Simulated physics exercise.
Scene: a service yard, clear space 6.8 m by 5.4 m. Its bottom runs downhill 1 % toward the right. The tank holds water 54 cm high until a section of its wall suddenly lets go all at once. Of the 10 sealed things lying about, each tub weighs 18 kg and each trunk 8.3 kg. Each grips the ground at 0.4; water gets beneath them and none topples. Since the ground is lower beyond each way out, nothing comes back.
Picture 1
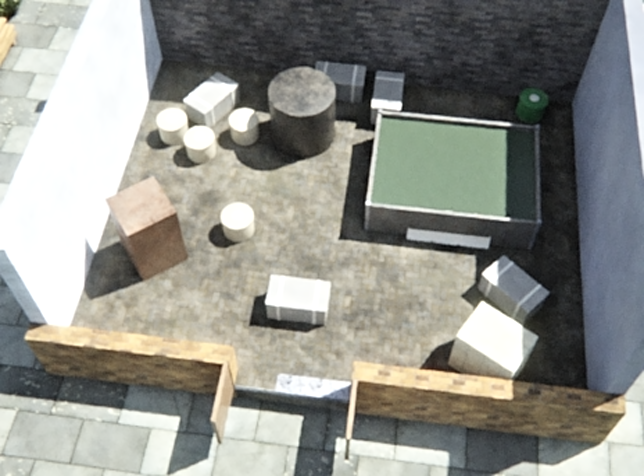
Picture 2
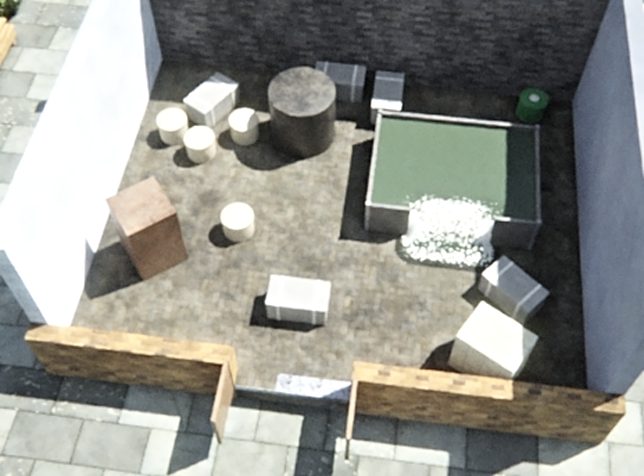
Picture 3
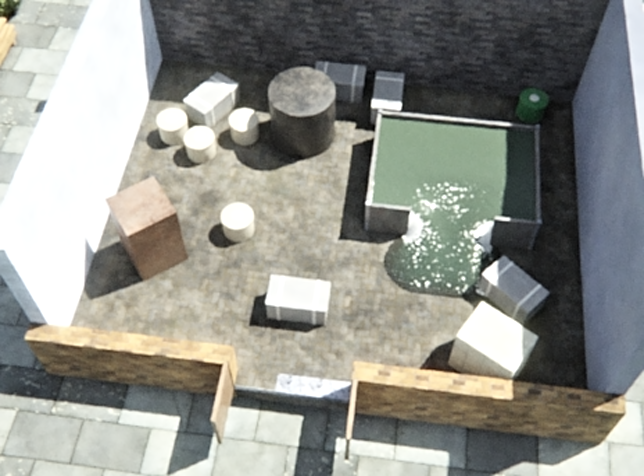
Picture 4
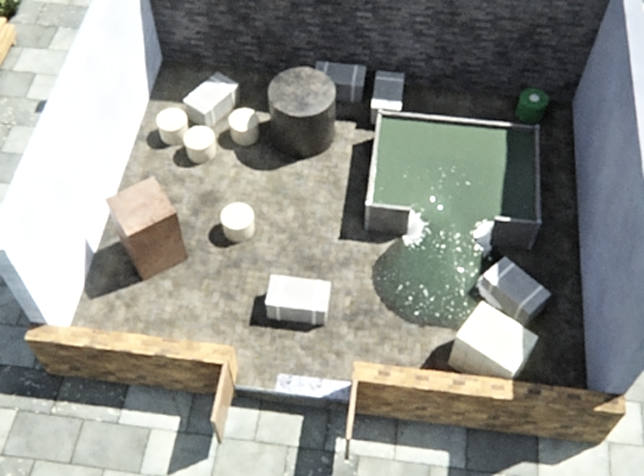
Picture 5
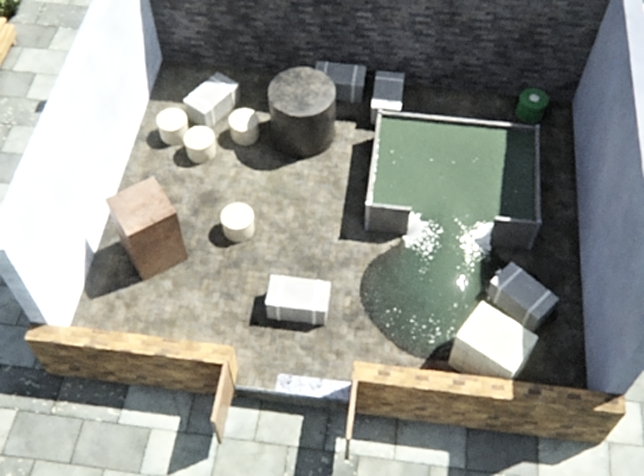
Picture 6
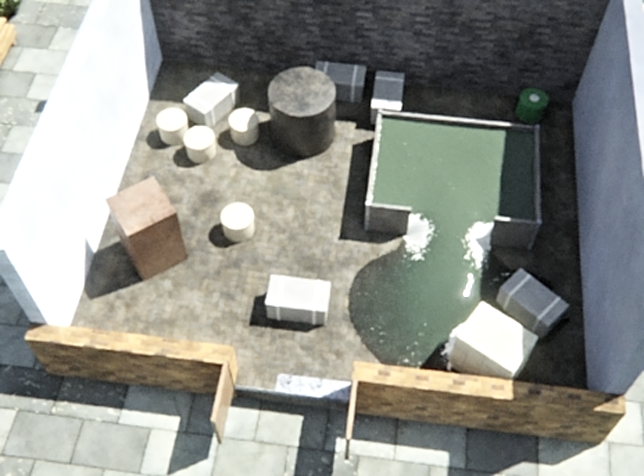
Green water pours through a gap in the tank's front wall and spreads across the paving.
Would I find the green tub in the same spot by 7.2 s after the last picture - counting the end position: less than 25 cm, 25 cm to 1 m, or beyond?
Green tub covers a modest distance.
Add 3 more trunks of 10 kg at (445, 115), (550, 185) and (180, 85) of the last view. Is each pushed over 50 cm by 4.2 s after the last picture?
In turn: Under, past it, short of it.
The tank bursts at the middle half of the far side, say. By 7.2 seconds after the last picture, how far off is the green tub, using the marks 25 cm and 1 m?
My answer is that the green tub is flushed far out.
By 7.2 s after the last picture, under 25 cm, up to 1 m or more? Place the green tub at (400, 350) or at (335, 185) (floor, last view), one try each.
Taken in turn, it is carried a long way and then stays almost motionless.
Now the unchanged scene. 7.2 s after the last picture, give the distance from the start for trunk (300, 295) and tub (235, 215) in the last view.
In that order: 200 cm, 0 cm.
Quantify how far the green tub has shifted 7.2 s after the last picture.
60 centimetres.
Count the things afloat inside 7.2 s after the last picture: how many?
It comes to 2.
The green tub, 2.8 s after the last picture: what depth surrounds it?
I'd say around 0 cm.
Then, 0.9 s after the last picture the green tub is near (534, 98), 0.0 m from its start, aground; 0 of 10 are out; 1 afloat.
Then, 2.8 s after the last picture the green tub is near (534, 98), 0.0 m from its start, aground; 0 of 10 are out; 1 afloat.
Then, 4.8 s after the last picture the green tub is near (529, 99), 0.1 m from its start, aground; 0 of 10 are out; 2 afloat.
Then, 7.2 s after the last picture the green tub is near (502, 105), 0.6 m from its start, aground; 0 of 10 are out; 2 afloat.
